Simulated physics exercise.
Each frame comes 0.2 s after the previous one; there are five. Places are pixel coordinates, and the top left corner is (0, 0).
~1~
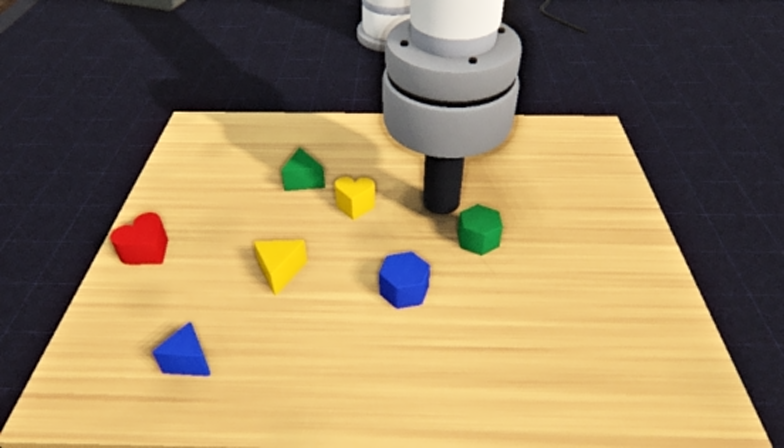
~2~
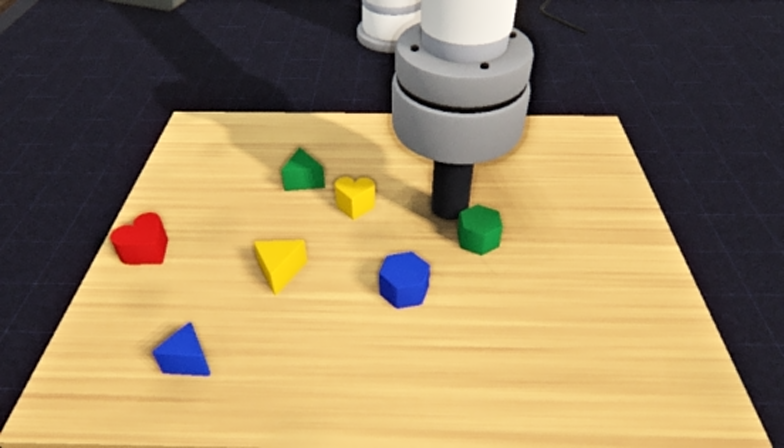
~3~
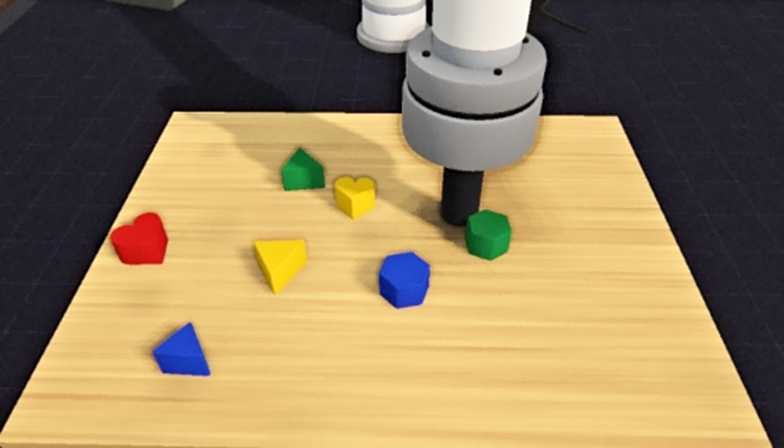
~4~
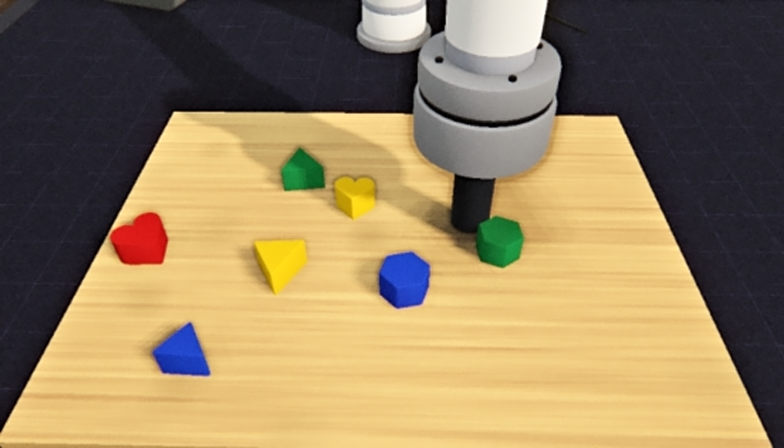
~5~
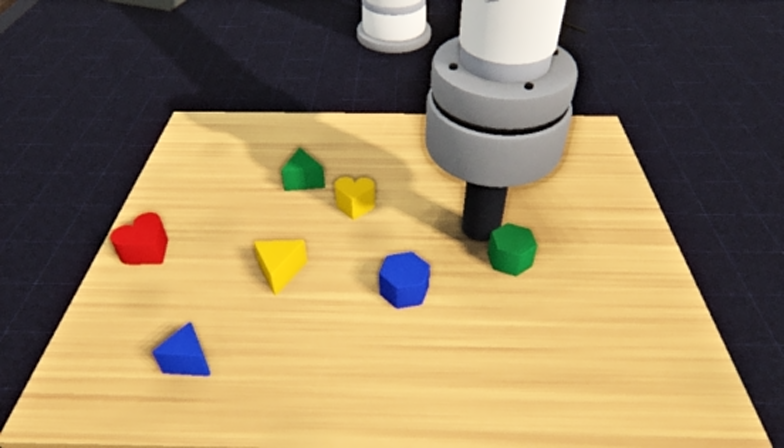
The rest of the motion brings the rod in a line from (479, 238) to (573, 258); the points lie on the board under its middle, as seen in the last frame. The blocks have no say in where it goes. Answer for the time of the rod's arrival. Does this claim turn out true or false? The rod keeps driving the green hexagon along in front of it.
It is false.
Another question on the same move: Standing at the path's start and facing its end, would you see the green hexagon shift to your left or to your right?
Right side.
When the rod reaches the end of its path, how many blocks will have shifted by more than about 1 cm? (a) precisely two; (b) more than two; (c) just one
The answer is c.
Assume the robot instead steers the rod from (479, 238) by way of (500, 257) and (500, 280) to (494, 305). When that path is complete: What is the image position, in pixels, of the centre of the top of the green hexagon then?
At roughly (549, 264).
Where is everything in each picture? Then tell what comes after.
The first picture shows rod tip at (441, 202); block tops, green hexagon at (481, 218).
The second picture shows rod at (450, 208); blocks unchanged.
The third picture shows rod at (459, 214); green hexagon at (490, 223).
The fourth picture shows rod at (470, 221); green hexagon at (501, 230).
The fifth picture shows rod at (481, 228); green hexagon at (514, 238).
On the path given first. Halfway along, rod at (528, 238); green hexagon at (553, 257), turned 40° clockwise.
At the end, rod at (576, 248); green hexagon at (571, 266), turned 100° clockwise.
